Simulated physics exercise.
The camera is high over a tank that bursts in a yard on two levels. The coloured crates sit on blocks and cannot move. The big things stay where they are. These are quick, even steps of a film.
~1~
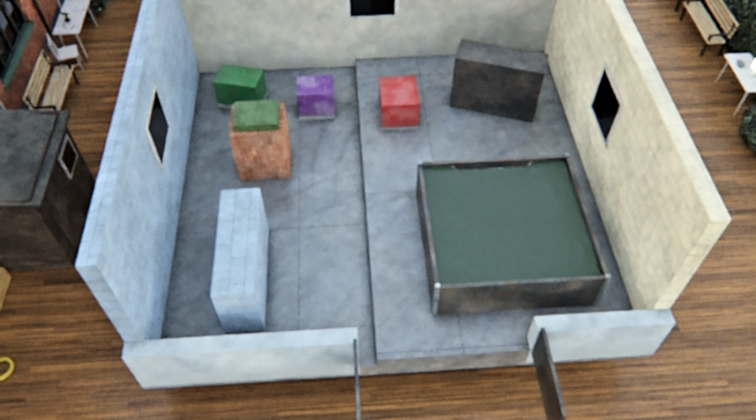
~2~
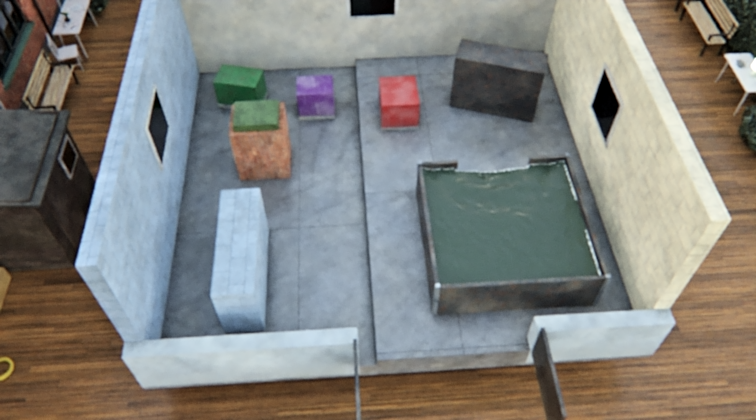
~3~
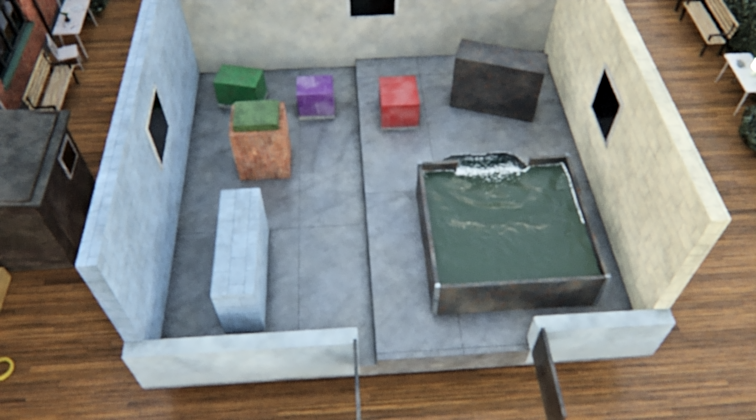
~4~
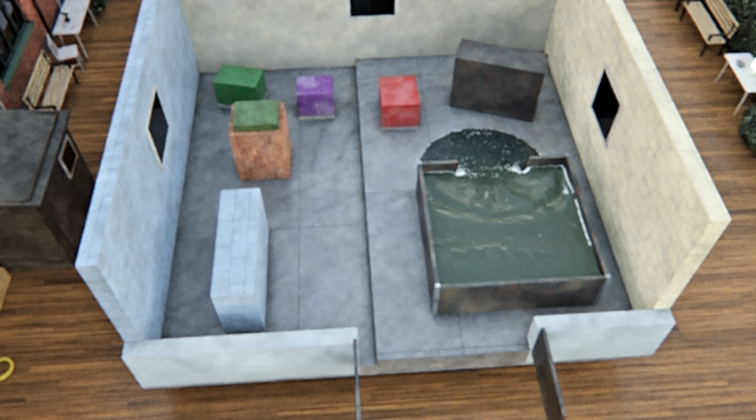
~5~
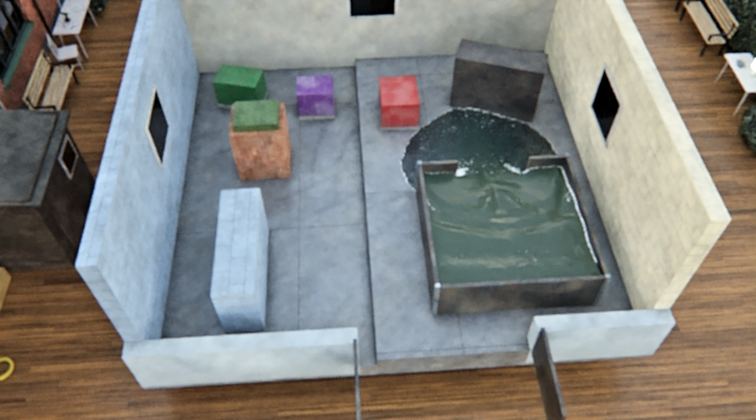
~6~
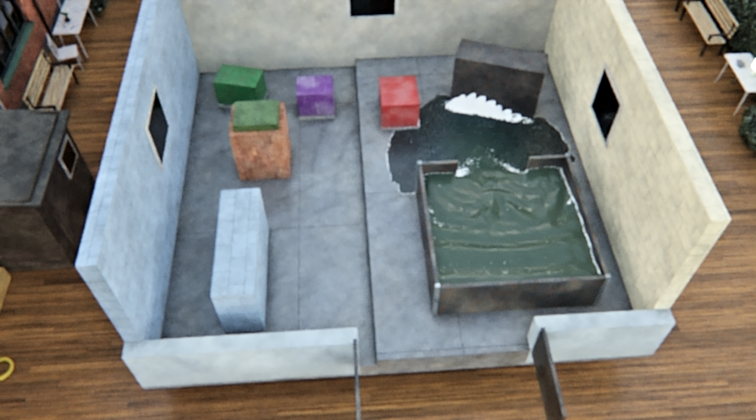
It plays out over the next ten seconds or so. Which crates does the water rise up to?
The green crate is soaked; the red crate is soaked; the purple crate is soaked.
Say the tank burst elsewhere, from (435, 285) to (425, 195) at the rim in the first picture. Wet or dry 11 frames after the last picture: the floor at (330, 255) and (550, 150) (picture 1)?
As listed: Flooded, free of water.
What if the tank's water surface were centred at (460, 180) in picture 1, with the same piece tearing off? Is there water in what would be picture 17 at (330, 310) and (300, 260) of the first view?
One after the other: Free of water, dry.
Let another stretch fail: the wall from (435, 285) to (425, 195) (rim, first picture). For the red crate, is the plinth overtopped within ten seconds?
Red crate remains dry.
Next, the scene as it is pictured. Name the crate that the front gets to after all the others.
It is the green-painted one.
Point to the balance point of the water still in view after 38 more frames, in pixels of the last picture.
Around (439, 170).
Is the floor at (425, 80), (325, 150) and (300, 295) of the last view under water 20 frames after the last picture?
One after the other: Flooded, wet, clear.
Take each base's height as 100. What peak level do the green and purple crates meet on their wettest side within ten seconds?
Near 180 and 160 in a hundred.
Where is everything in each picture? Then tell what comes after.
In the first picture, the open tank at (507, 219) is whole and still.
In the second picture, the front is at a hidden place, out from the gap on the open tank's far side.
In the third picture, water pours out on the open tank's far side and has run to (452, 159).
In the fourth picture, water pours out on the open tank's far side and has run to (466, 132).
In the fifth picture, the front is at (462, 110), out from the gap on the open tank's far side.
In the sixth picture, the front is at (438, 100), out from the gap on the open tank's far side.
A moment on, water covers 20 % of the floor; the green crate not reached, the red crate water round its plinth, the purple crate not reached.
Next, water covers 35 % of the floor; the green crate not reached, the red crate water round its plinth, the purple crate water round its plinth.
Then, water covers 60 % of the floor; the green crate water round its plinth, the red crate water round its plinth, the purple crate water round its plinth.
Later, water covers 80 % of the floor; the green crate water round its plinth, the red crate water round its plinth, the purple crate water round its plinth.
In the end, water covers 95 % of the floor; the green crate was topped, the red crate was topped, the purple crate was topped.
